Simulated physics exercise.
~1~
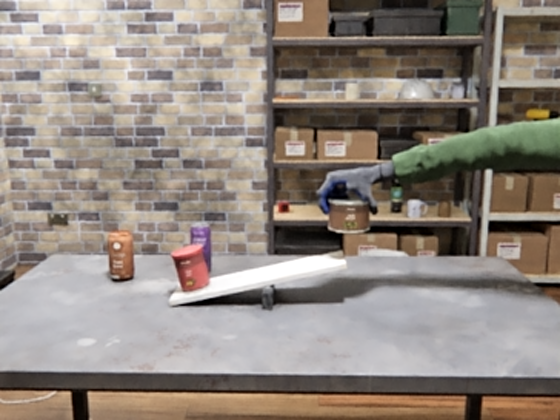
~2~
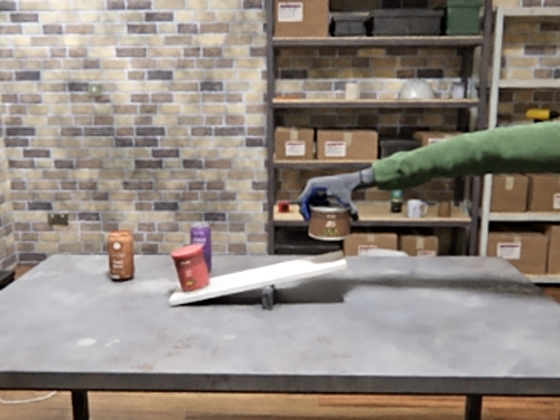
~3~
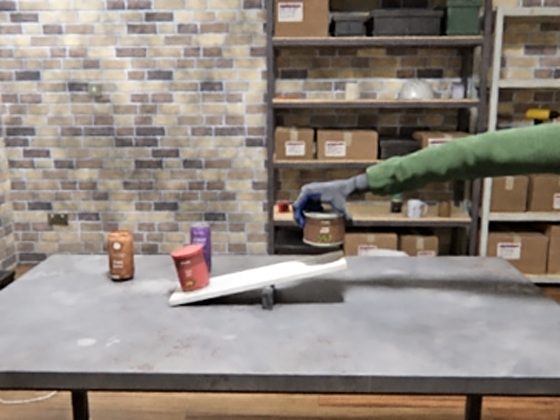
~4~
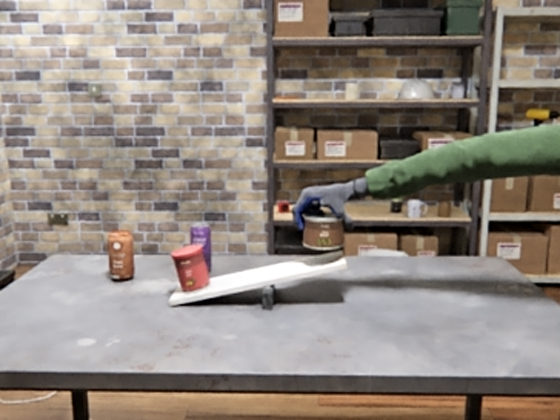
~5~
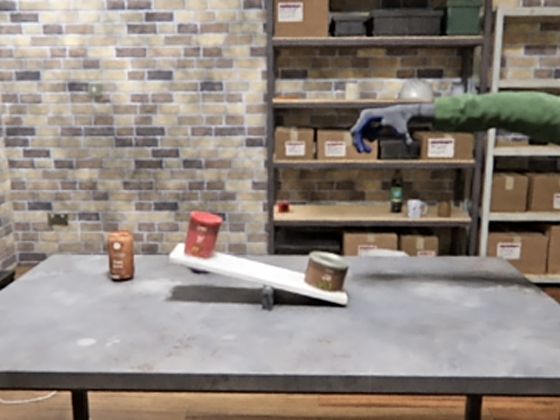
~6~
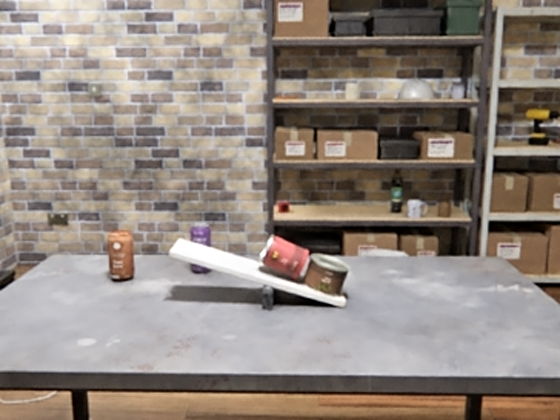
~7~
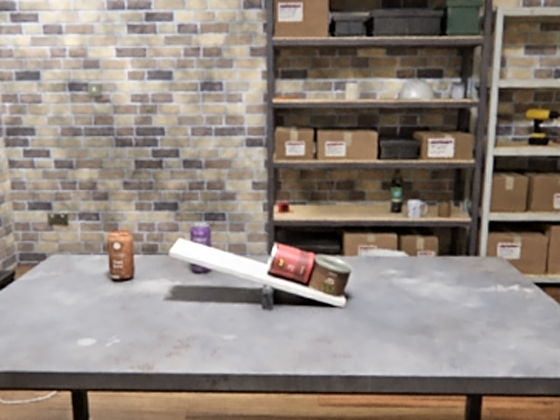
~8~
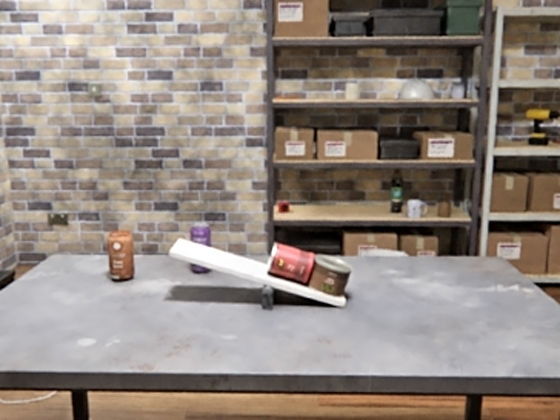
In a room with a brick wall and box-filled shelves, seen from the front, a grey table holds a white plank balanced on a small block. A red tin sits on the plank's lowered left end, with a purple can behind it and an orange can further left. A gloved hand in a green sleeve lowers a brown tub over the raised right end and lets go. The plank swings over, lifting the red tin, which topples and slides right. It ends on its side against the tub, the plank's right end down.
